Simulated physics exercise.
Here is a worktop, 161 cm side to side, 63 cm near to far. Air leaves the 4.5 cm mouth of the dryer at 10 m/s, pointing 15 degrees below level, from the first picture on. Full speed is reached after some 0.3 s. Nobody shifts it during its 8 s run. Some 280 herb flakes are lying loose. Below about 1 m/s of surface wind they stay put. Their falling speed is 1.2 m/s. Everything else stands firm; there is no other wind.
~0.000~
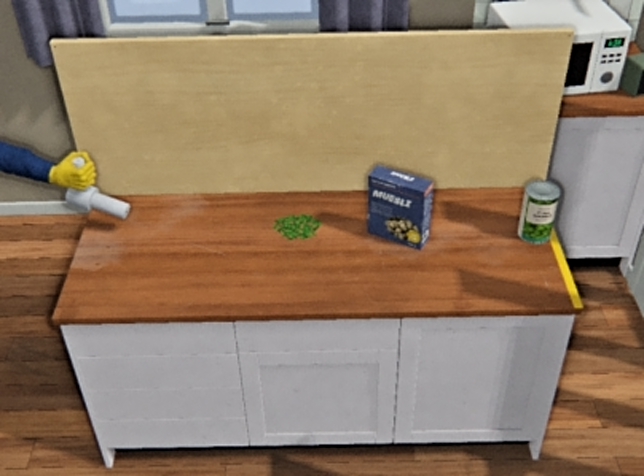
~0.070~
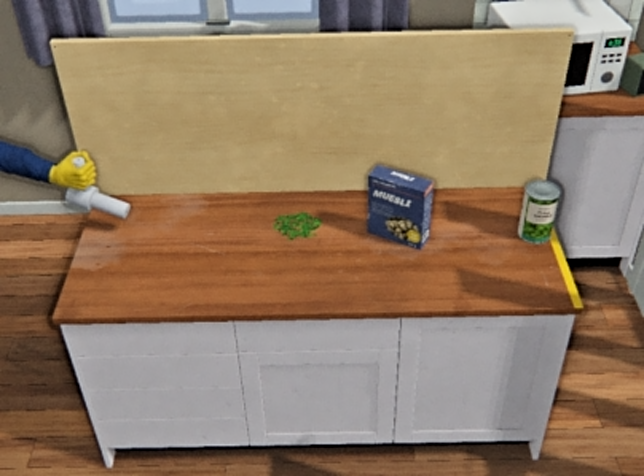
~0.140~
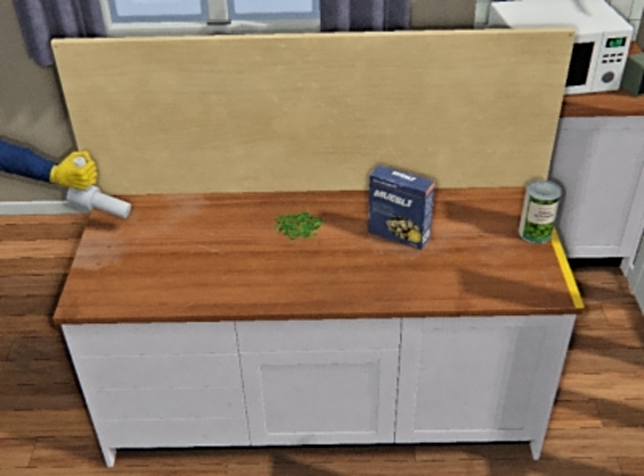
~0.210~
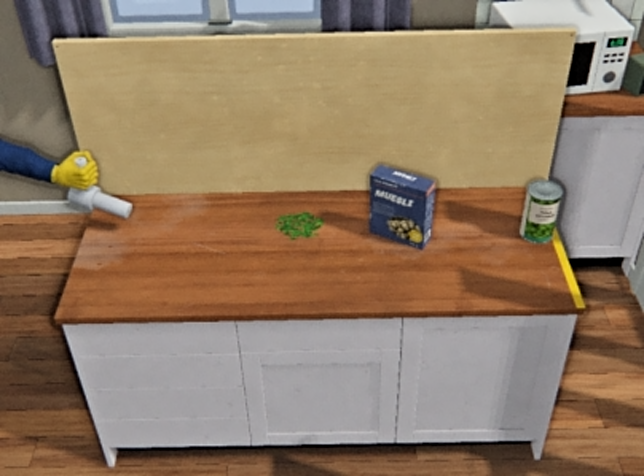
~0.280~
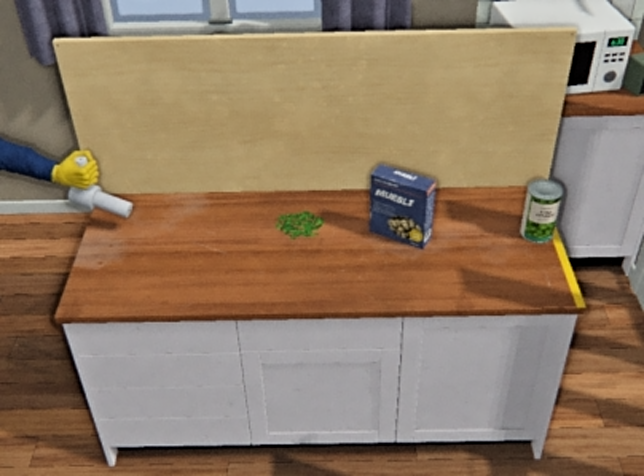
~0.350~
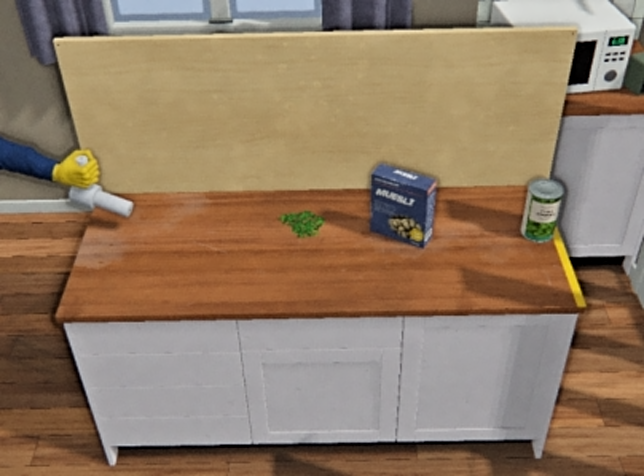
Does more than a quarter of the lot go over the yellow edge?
More than a quarter over the yellow edge: Yes.
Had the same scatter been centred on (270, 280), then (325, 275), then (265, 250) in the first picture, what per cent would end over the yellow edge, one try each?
In that order: 0 %, 10 %, 50 %.
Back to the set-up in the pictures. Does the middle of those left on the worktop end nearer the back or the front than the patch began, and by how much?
Towards the back, some 5 cm.
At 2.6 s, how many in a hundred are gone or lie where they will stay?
About 20 %.
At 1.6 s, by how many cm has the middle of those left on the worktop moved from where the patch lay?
Roughly 60 cm.
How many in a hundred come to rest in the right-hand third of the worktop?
About 40 %.
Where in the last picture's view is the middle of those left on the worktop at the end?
Near (476, 213).
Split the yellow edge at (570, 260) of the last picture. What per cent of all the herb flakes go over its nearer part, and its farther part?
About 10 % nearer and 50 % farther.
After 1.6 s, 3 % are over the yellow edge; the middle of those still in play is near (468, 209); 6 % have settled or left.
After 2.6 s, 31 % are over the yellow edge; the middle of those still in play is near (481, 210); 25 % have settled or left.
After 4.4 s, 50 % are over the yellow edge; the middle of those still in play is near (476, 210); 55 % have settled or left.
After 8.0 s, at the end, 61 % are over the yellow edge; the middle of those still in play is near (476, 213).
